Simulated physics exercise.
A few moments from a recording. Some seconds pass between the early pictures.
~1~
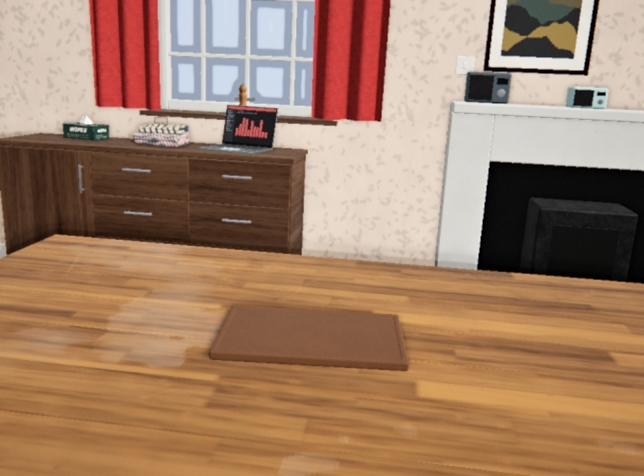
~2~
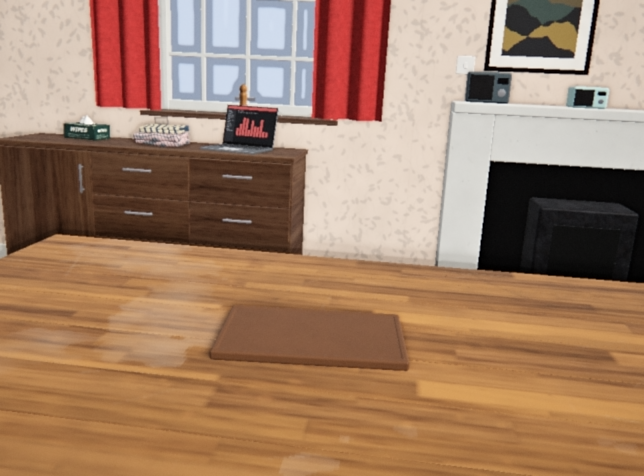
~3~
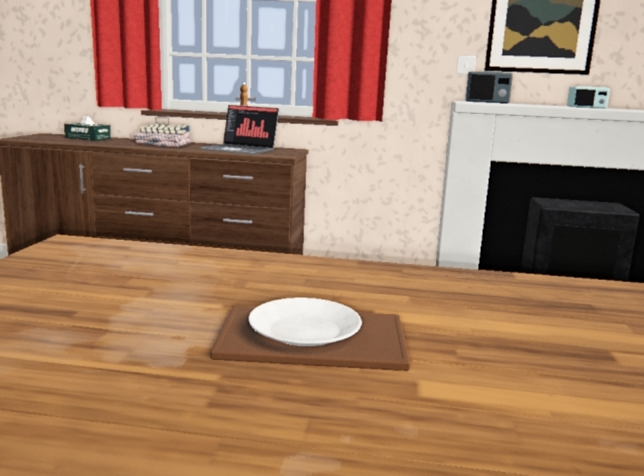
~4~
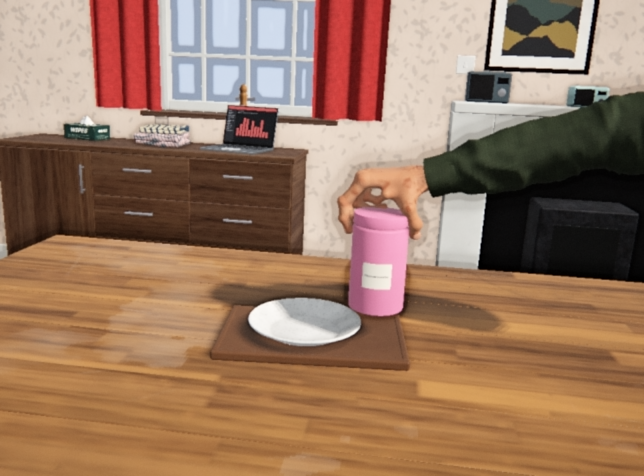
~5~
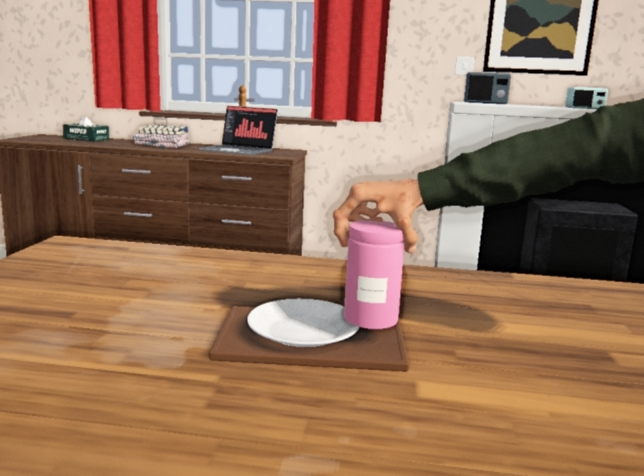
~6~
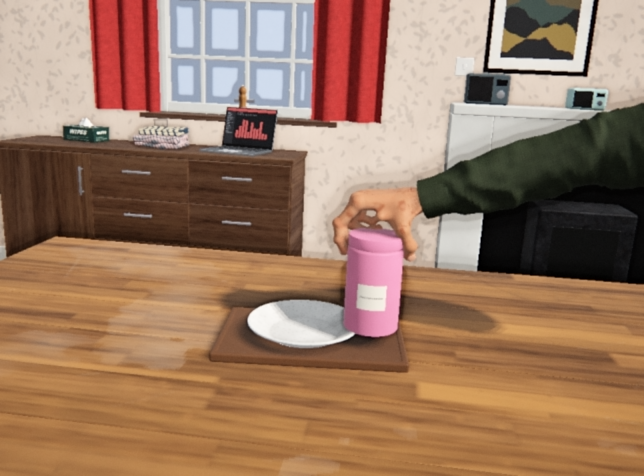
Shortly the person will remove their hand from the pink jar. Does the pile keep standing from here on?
No, it falls down.
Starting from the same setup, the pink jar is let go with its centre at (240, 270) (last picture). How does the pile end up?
After that, the pile falls over.
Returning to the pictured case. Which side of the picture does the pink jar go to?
Looks like it moves off to the right.
Then, 0.30 s on from there, pink jar turned 30° from how it was put near (397, 291).
Then, 0.50 s on from there, pink jar now fallen.
Then, 1.00 s on from there, nothing new.
Then, 2.40 s on from there, pink jar resting near (449, 319).
In the end, fallen, pink jar; the other 2 unmoved. At the end, from the last picture's camera, pink jar near (448, 314). The pile loses its balance.
